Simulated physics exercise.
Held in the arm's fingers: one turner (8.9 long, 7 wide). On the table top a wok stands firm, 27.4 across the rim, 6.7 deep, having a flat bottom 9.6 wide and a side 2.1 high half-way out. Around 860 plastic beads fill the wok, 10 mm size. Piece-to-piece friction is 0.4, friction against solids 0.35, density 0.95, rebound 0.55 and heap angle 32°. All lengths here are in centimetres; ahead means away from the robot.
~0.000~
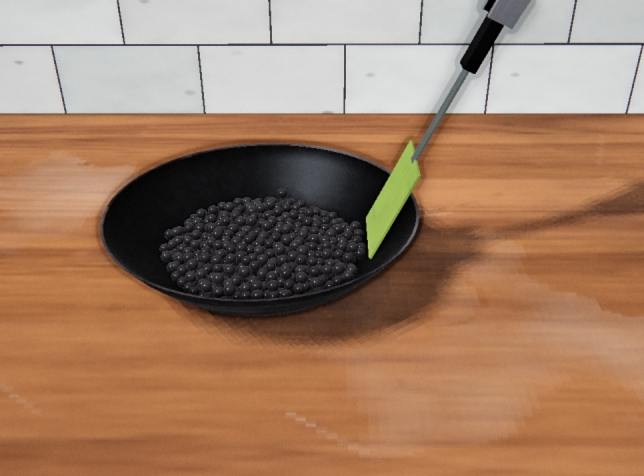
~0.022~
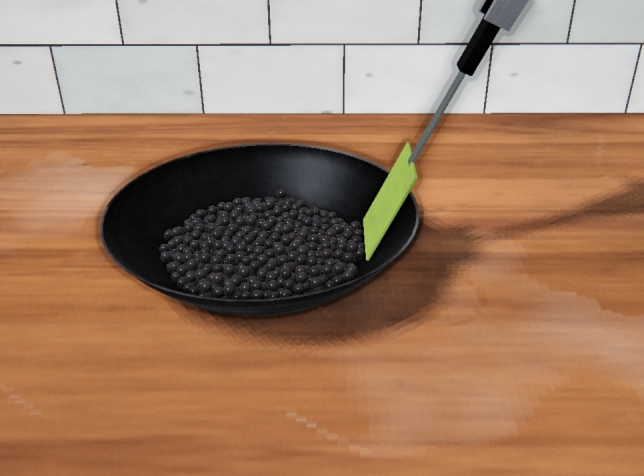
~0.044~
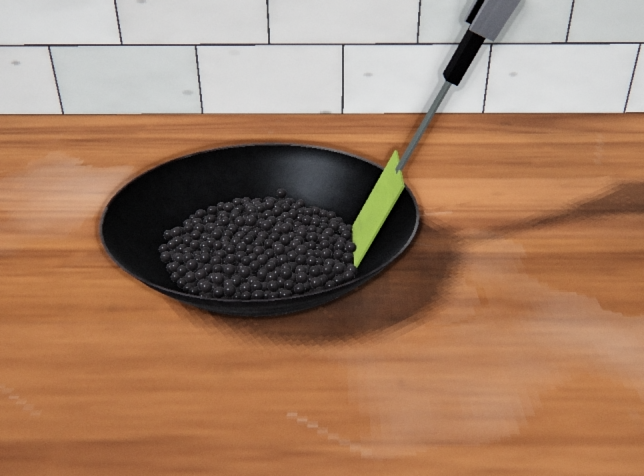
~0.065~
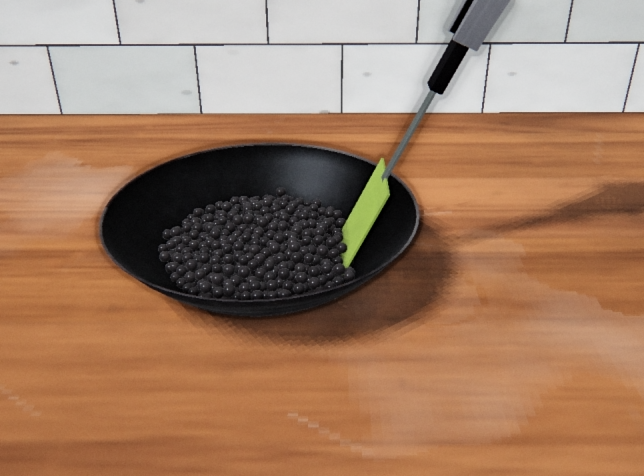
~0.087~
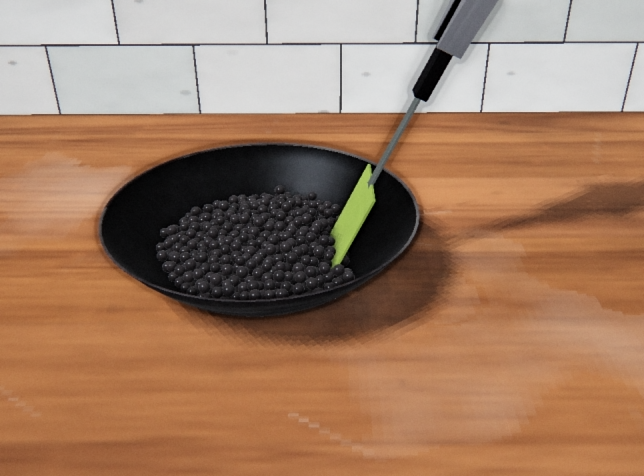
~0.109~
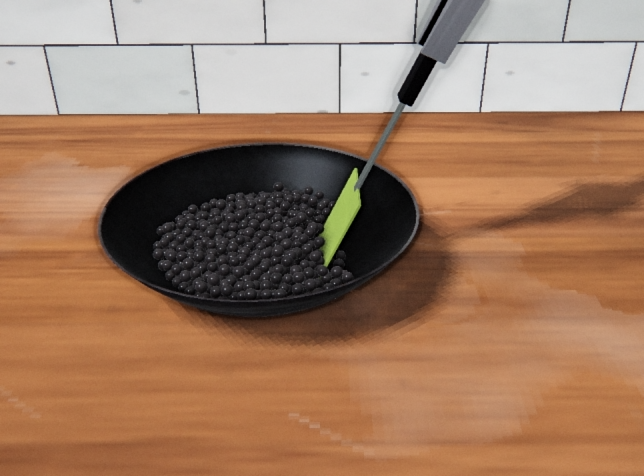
A robot arm slides a green turner leftward through black beads in a dark wok.
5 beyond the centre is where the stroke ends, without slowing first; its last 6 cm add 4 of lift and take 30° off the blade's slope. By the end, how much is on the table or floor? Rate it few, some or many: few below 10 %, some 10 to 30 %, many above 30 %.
Few, below 10 %.
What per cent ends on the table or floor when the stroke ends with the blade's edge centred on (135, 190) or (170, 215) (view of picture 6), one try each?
First try roughly 20 percent, second roughly 5 percent.
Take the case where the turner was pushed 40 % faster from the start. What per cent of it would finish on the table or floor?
It would be roughly 0 percent.
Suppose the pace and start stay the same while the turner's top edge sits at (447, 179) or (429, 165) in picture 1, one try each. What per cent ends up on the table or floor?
About 0 and 0 per cent.
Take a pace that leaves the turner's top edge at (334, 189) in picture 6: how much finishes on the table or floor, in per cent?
Some 0 percent.
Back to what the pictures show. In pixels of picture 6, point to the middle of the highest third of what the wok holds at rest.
(184, 232).
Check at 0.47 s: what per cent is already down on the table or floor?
I'd put it at around 0 per cent.
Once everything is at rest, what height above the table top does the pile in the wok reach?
It reaches about 7.0 cm.
After 0.17 s, sloping 65°, highest piece 5 above the table; 855 in the wok.
After 0.24 s, sloping 49°, highest piece 6 above the table; 855 in the wok.
After 0.47 s, sloping 35°, highest piece 7 above the table; 855 in the wok.
After 1.52 s, sloping 35°, highest piece 7 above the table; 855 in the wok.
At rest, 855 in the wok. That is 0 % on the table or floor.
